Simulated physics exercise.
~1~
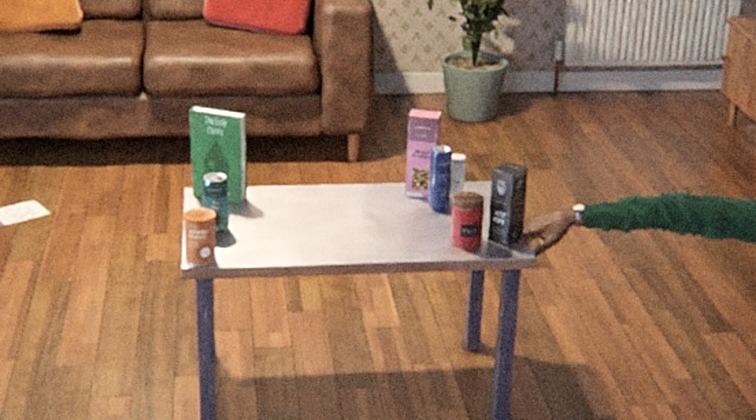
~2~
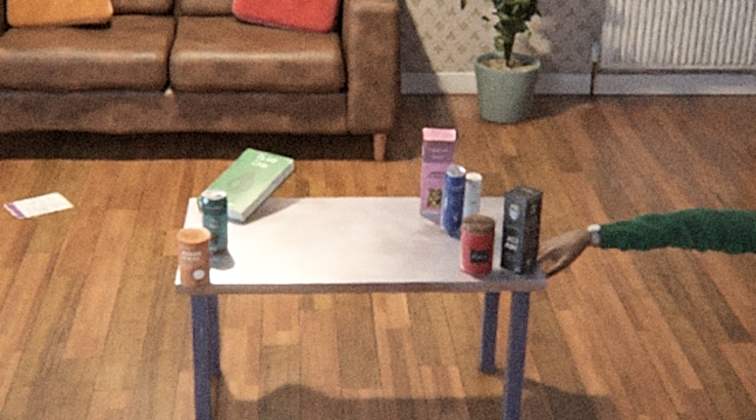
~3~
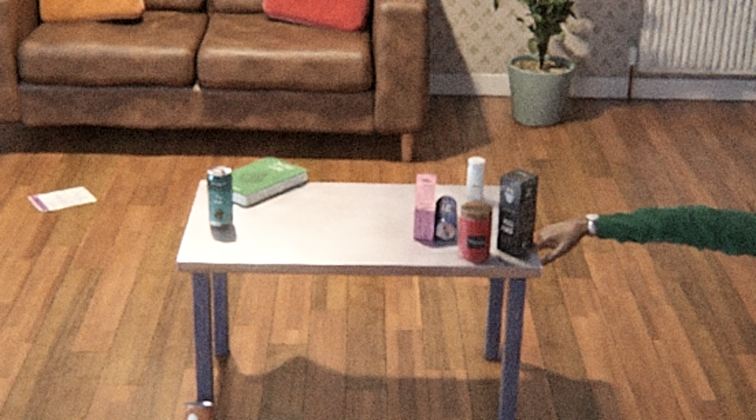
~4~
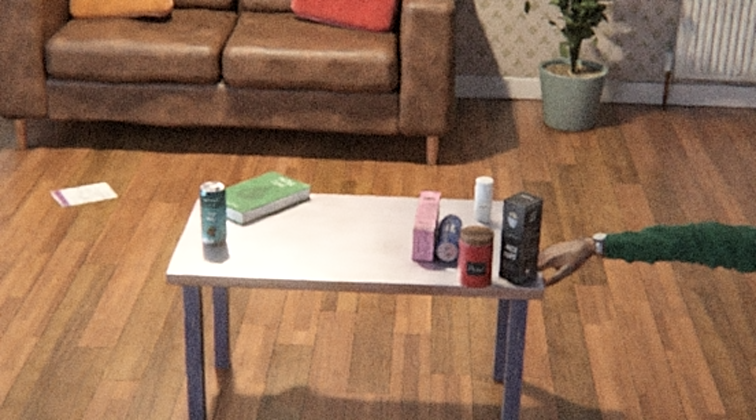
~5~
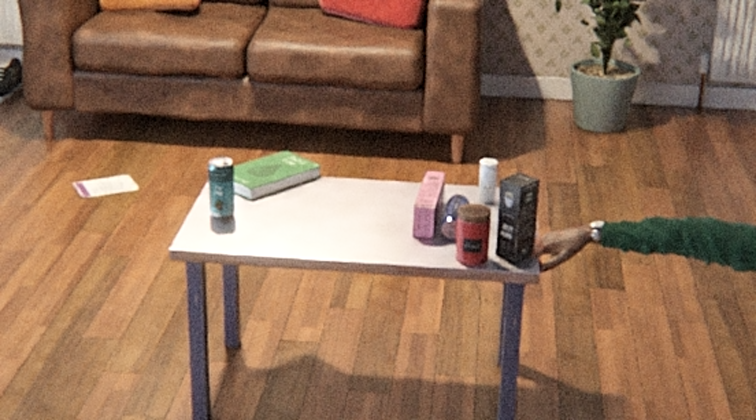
On a side table held by a hand, three items topple and an orange tin falls off.
